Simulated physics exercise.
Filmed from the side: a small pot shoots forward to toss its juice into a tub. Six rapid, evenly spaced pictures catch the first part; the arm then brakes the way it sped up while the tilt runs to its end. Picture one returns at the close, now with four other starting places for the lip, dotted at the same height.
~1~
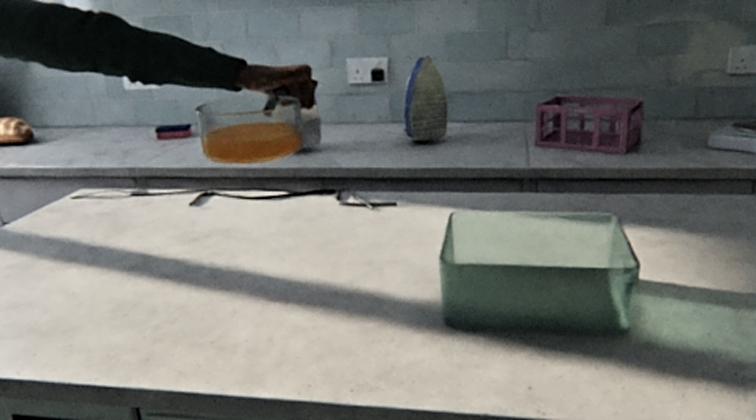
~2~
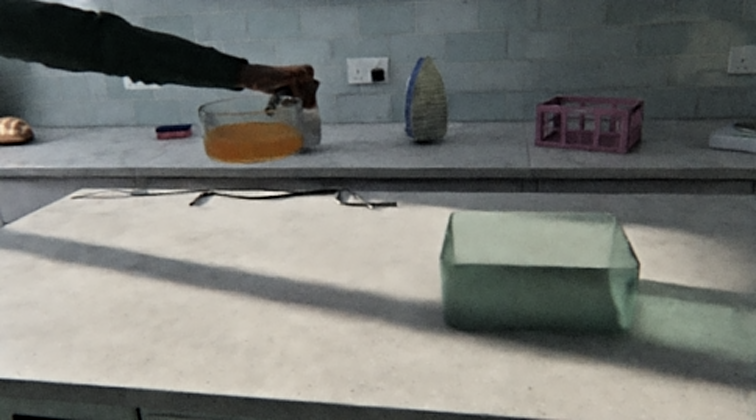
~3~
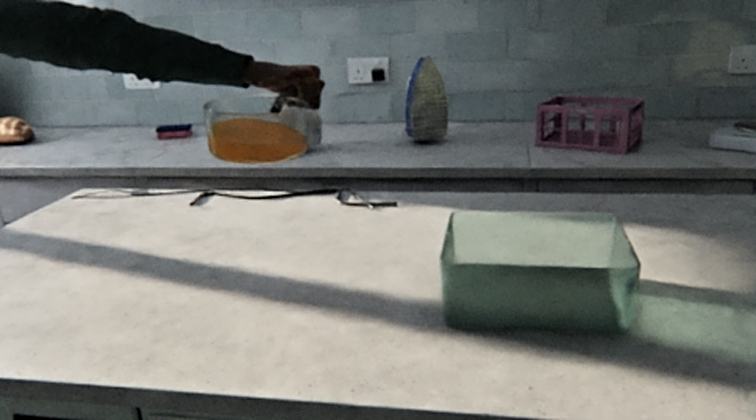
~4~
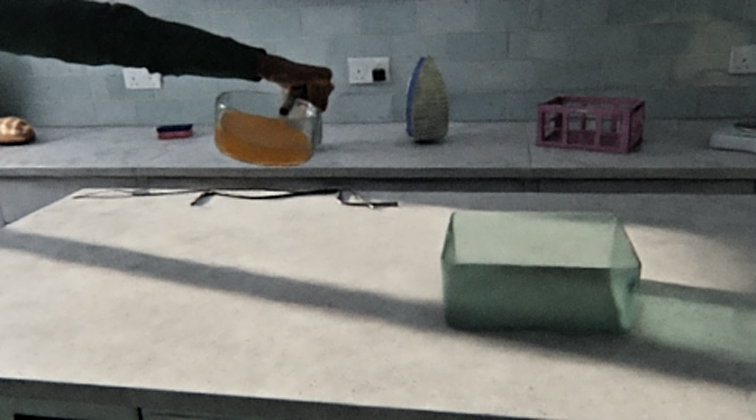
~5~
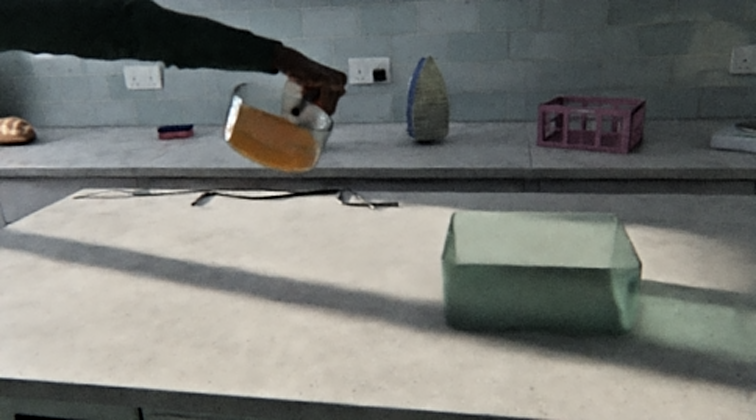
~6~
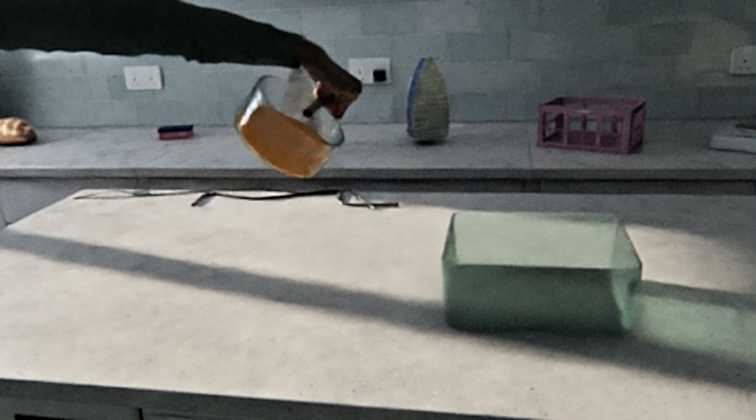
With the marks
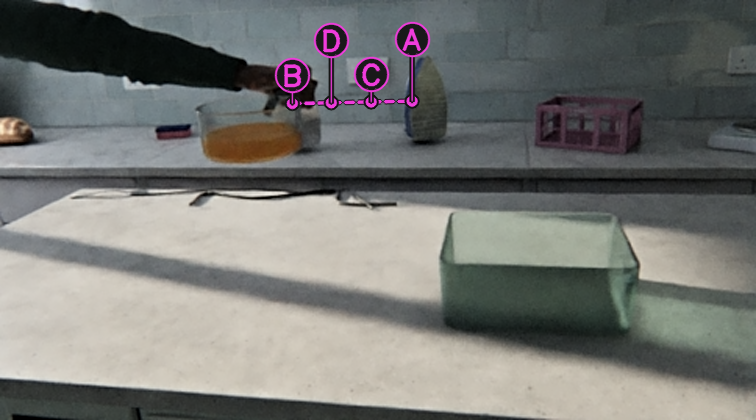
A dark-sleeved arm reaching in from the left holds a clear pot of orange juice above a grey counter in a kitchen seen from the side. A pale green, see-through tub sits on the nearer worktop at right, with a purple crate and a blue-edged oval object behind. The hand moves the pot rightward, tilting it slowly, then more steeply, the juice still inside.
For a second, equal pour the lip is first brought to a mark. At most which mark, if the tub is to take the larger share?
The answer is place D.
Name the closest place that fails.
It is B.
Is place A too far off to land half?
No, not at all.
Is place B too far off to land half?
Yes, it does.
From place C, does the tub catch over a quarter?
Yes, it does.
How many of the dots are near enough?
Three of them.
On the marked copy, A at (412, 101); B at (292, 103); C at (371, 102); D at (331, 102).
With A, about 78 % lands in the tub, 9 % falls short and 13 % goes beside or beyond.
With B, about 14 % lands in the tub, 83 % falls short and 3 % goes beside or beyond.
With C, about 75 % lands in the tub, 4 % falls short and 21 % goes beside or beyond.
With D, about 69 % lands in the tub, 17 % falls short and 15 % goes beside or beyond.
